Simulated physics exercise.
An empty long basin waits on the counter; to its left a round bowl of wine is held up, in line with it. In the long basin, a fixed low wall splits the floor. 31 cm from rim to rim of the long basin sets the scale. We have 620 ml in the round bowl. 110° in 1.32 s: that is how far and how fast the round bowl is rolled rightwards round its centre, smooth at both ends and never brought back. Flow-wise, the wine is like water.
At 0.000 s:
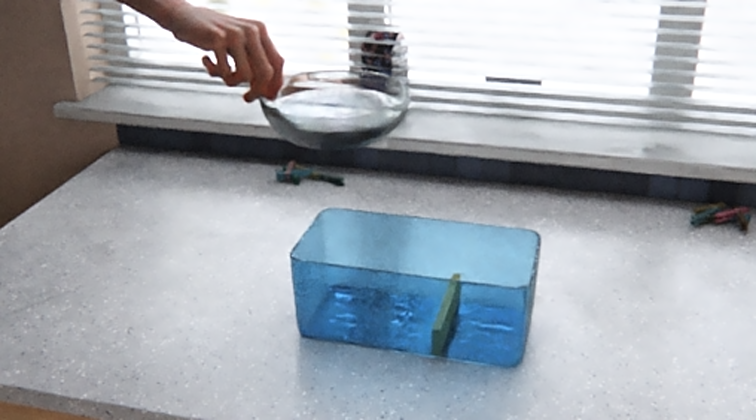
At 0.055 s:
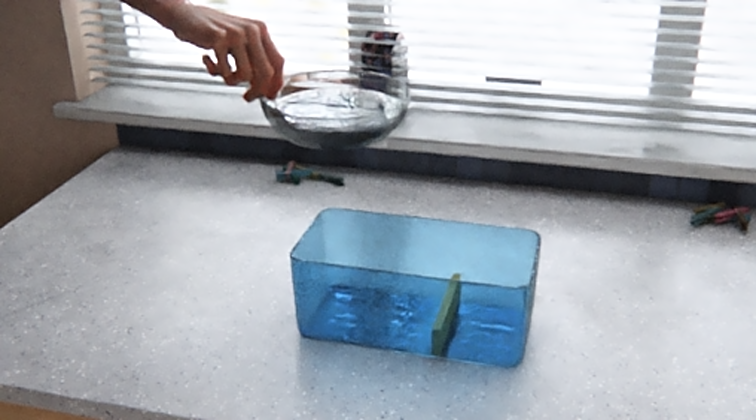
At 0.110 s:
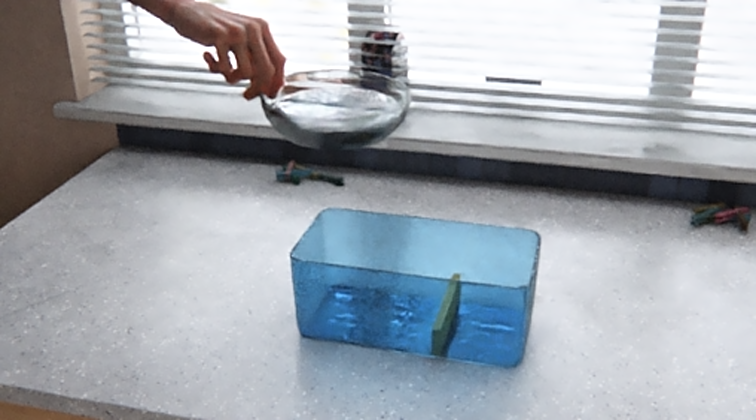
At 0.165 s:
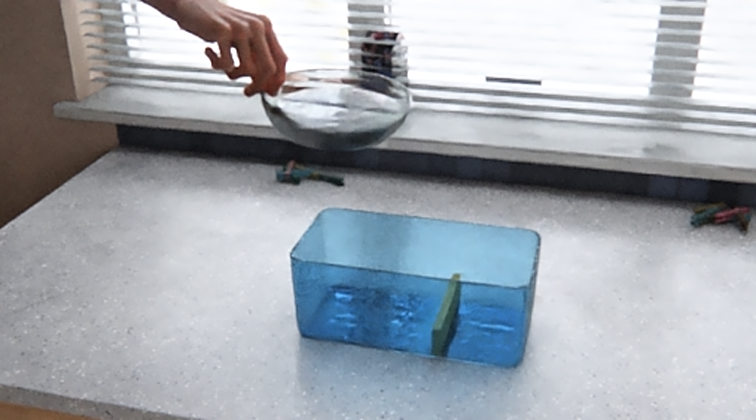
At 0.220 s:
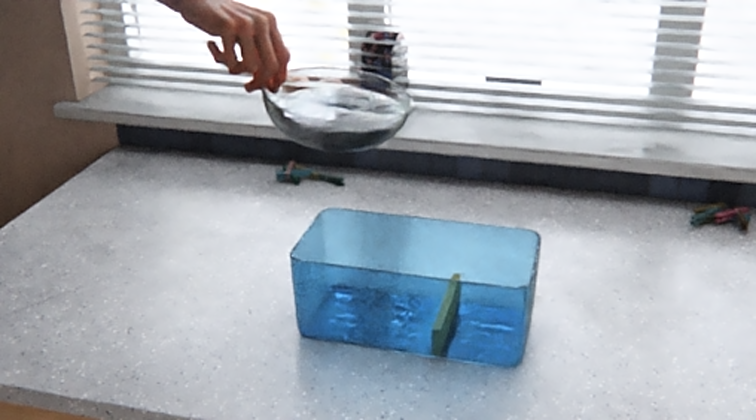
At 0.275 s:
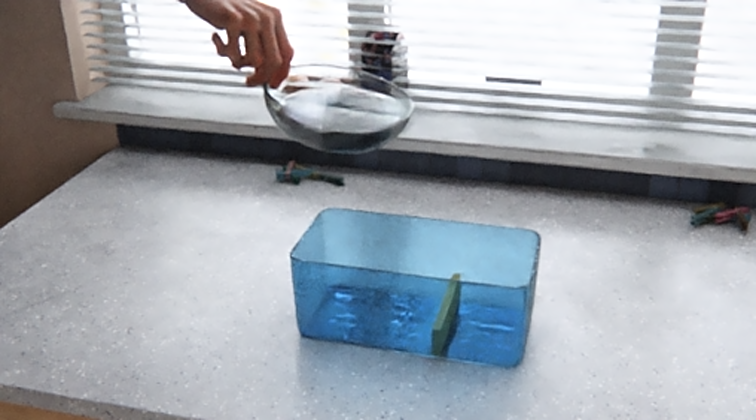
The clip shows a hand holding a clear round bowl of liquid above a counter, behind a blue long basin with a green divider inside; the hand slowly tilts the bowl slightly to the right while the basin stays still.
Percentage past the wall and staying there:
54 percent.
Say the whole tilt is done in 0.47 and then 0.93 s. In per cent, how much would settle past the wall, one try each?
Roughly 25 per cent the first time and 45 per cent the second.
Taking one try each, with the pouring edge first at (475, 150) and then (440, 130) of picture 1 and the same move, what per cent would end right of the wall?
Result: 80 per cent, then 75 per cent.
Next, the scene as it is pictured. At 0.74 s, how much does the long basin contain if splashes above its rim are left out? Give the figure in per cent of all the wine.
About 30 per cent.
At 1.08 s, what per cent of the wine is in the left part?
Left share: Approx. 44 %.
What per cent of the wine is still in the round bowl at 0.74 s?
Near 28 in a hundred.
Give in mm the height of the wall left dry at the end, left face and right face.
Left: Roughly 30 mm; right: Roughly 18 mm.
By 0.74 s the tilt is 65° and 28 per cent is still to pour, 6 is left of the wall and 23 right of it.
By 1.08 s the tilt is 101° and 0 per cent is still to pour, 44 is left of the wall and 54 right of it.
By 1.43 s the tilt is 110° and 0 per cent is still to pour, 45 is left of the wall and 54 right of it.
By 1.82 s the tilt is 110° and 0 per cent is still to pour, 45 is left of the wall and 54 right of it.
At rest 45 per cent lies left of the wall, 54 right of it and 1 outside.
